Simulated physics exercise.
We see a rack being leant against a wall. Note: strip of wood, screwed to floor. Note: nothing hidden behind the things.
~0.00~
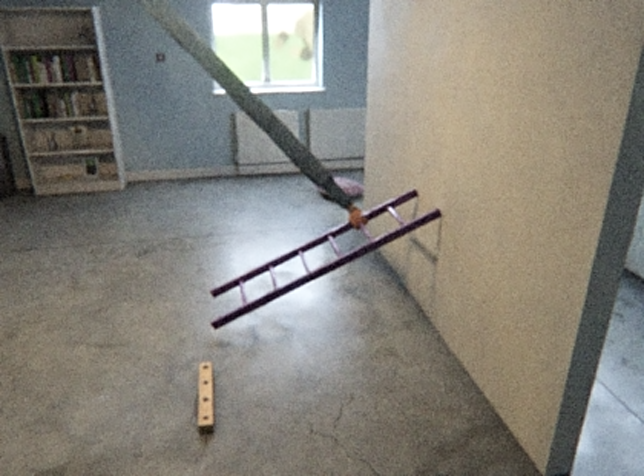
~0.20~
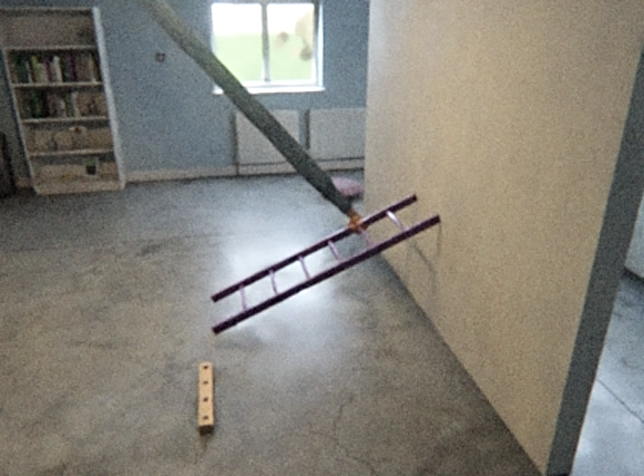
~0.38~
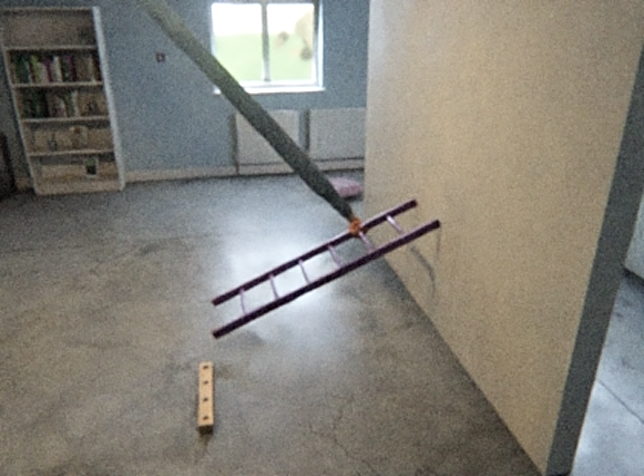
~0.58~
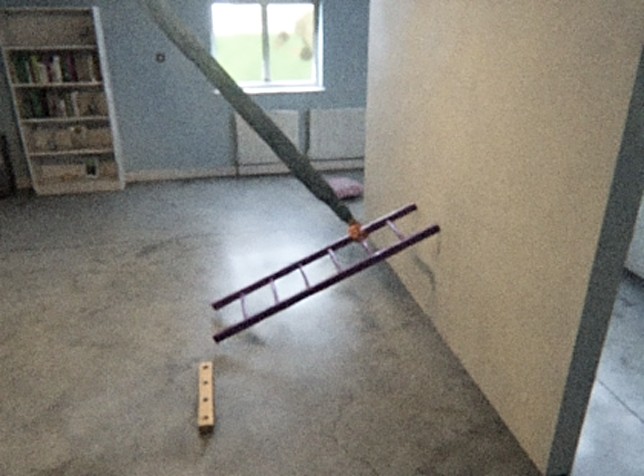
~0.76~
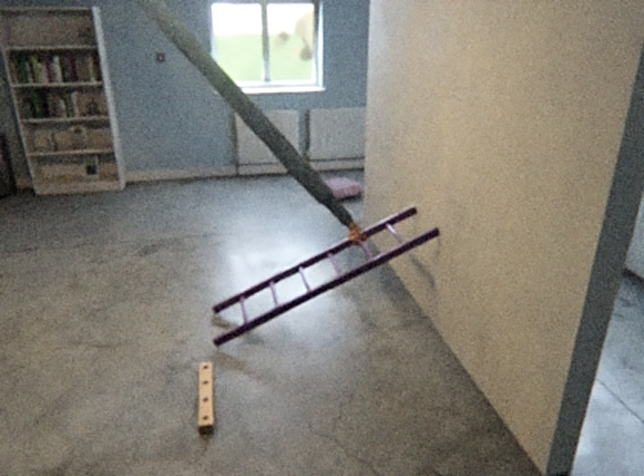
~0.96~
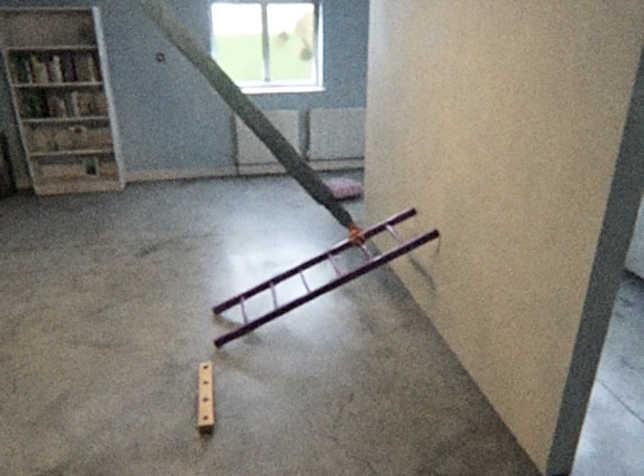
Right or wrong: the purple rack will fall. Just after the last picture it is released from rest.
Right.
Around 1.30 s, purple rack leaning 15° off how it started near (313, 301).
Finally (2.5 s), the purple rack slips down, near (311, 316).
